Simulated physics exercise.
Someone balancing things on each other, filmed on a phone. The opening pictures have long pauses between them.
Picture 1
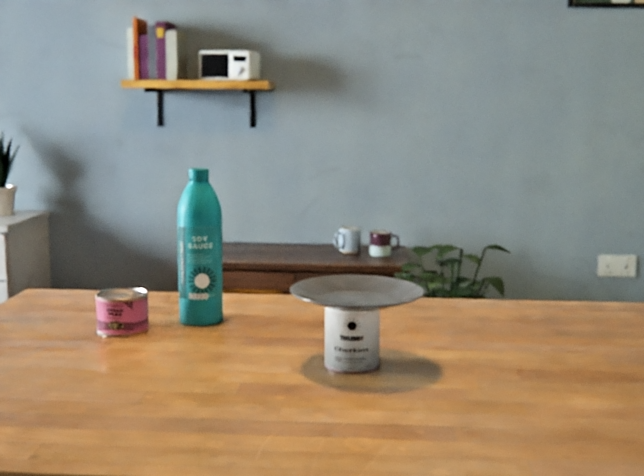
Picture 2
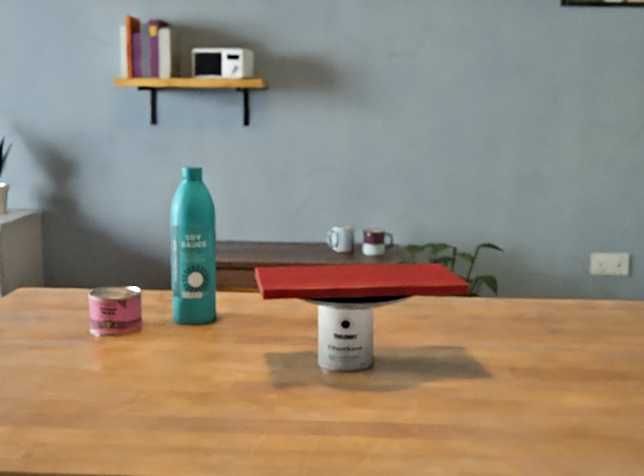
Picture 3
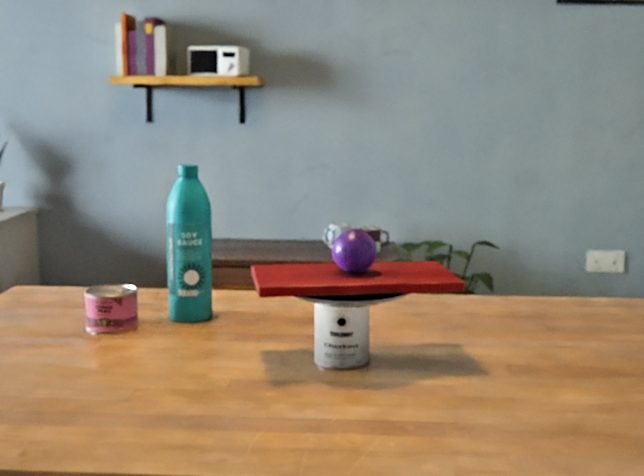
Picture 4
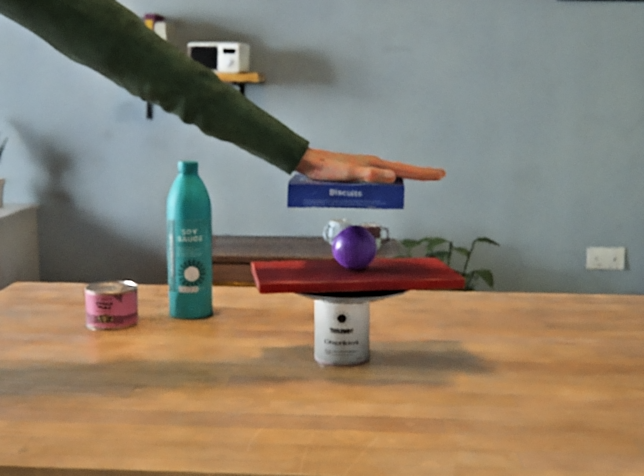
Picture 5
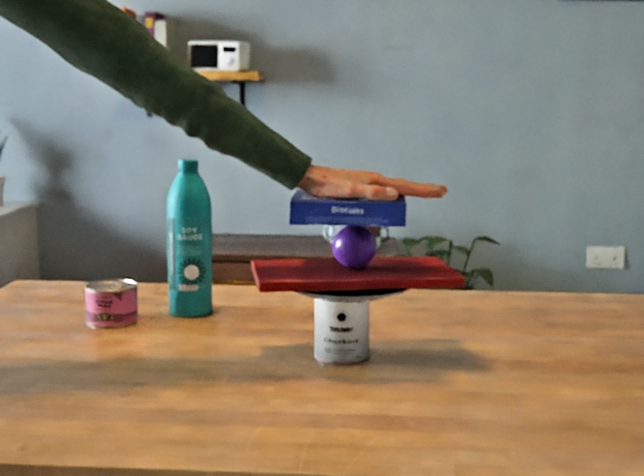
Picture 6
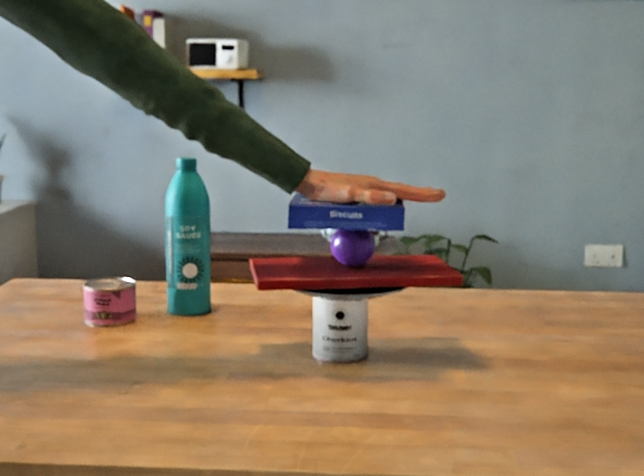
In this clip, a red board and then a purple onion appear on a round plate atop a can, beside a turquoise bottle and pink tub. A hand lowers a blue packet onto the onion and stays resting on it.
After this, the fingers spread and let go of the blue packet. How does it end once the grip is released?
It ends with the pile collapsed.
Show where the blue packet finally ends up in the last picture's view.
Close to pixel (322, 223).
Then, 0.30 s on from there, blue packet turned 41° from how it was put near (336, 215).
Then, 0.40 s on from there, blue packet turned 53° from how it was put near (328, 216).
Then, 0.60 s on from there, blue packet turned 40° from how it was put near (322, 223).
In the end, toppled in the pile, blue packet; the other 6 unmoved. At the end, from the last picture's camera, blue packet near (322, 223). The pile loses its balance.
